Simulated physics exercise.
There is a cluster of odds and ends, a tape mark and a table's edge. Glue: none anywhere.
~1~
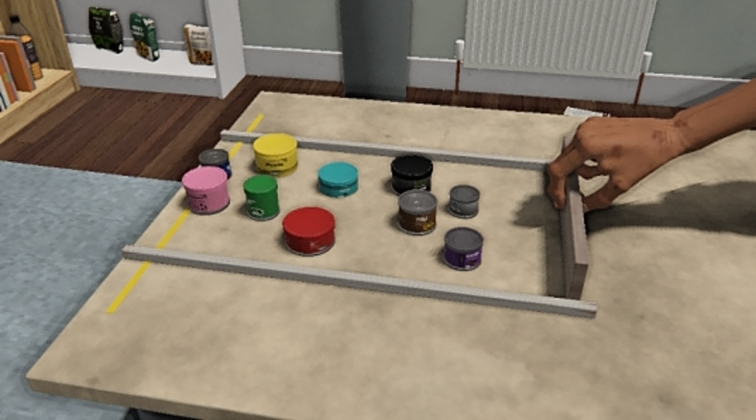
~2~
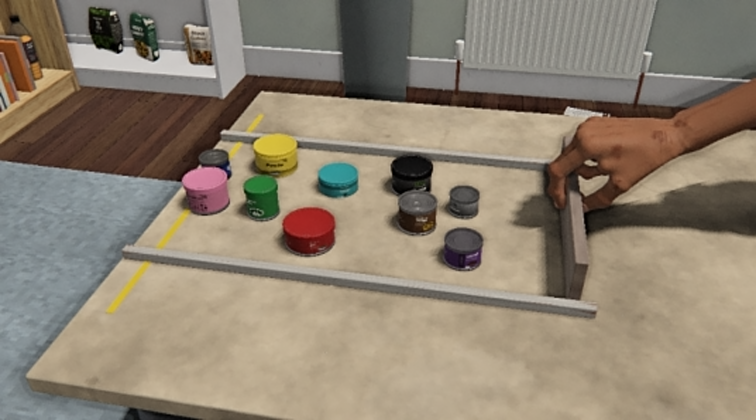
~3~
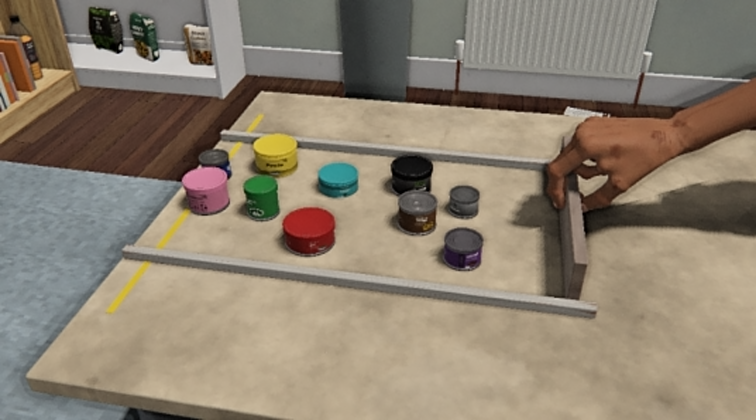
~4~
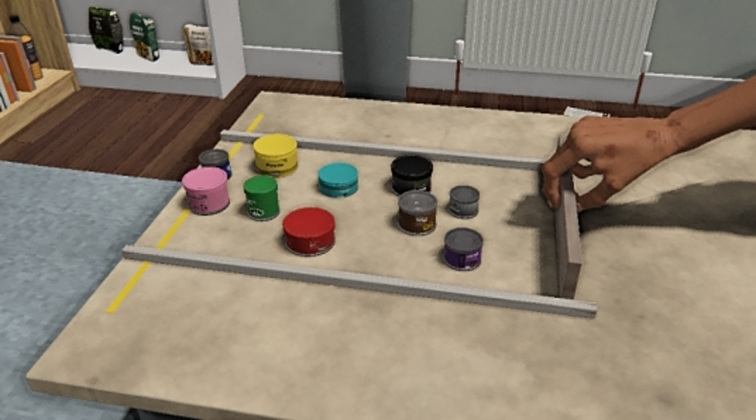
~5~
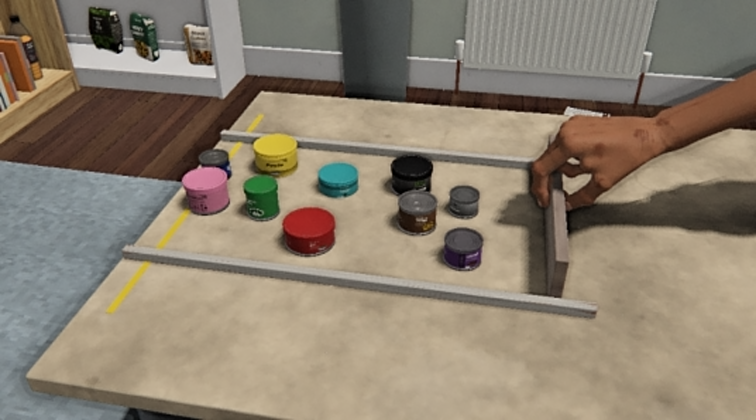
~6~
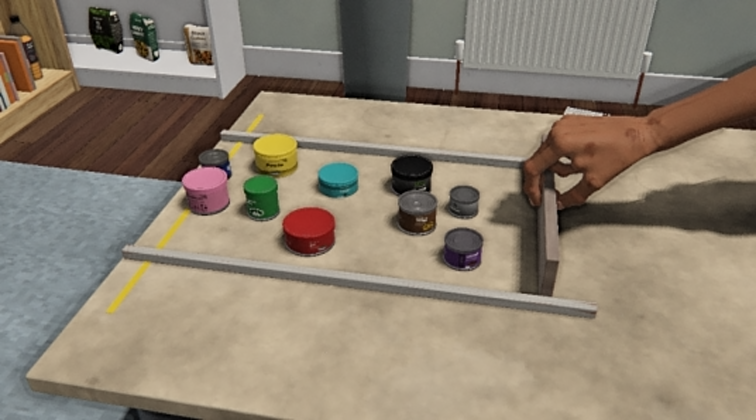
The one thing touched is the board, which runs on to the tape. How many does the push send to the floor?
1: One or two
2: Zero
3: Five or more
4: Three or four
Option 3: Five or more.
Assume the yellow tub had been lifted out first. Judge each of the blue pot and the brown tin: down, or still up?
Well, the blue pot goes off the edge while the brown tin is still there.
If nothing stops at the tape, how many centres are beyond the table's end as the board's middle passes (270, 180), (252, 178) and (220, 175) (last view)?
0, 2 and 6.
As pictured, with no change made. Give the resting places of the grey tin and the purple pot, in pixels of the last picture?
They come to rest around (193, 176) and (156, 217).
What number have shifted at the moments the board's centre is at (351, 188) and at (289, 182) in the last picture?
Moved so far: 6, then 9.
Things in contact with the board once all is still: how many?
At rest, 4 are in contact.
Early on, none off yet; blue pot at rest near (216, 166); pink tin at rest near (207, 191); yellow tub at rest near (276, 156).
Finally, the number that fall off is five or more; lost, turquoise tub, red pot, green pot, yellow tub, pink tin and blue pot.
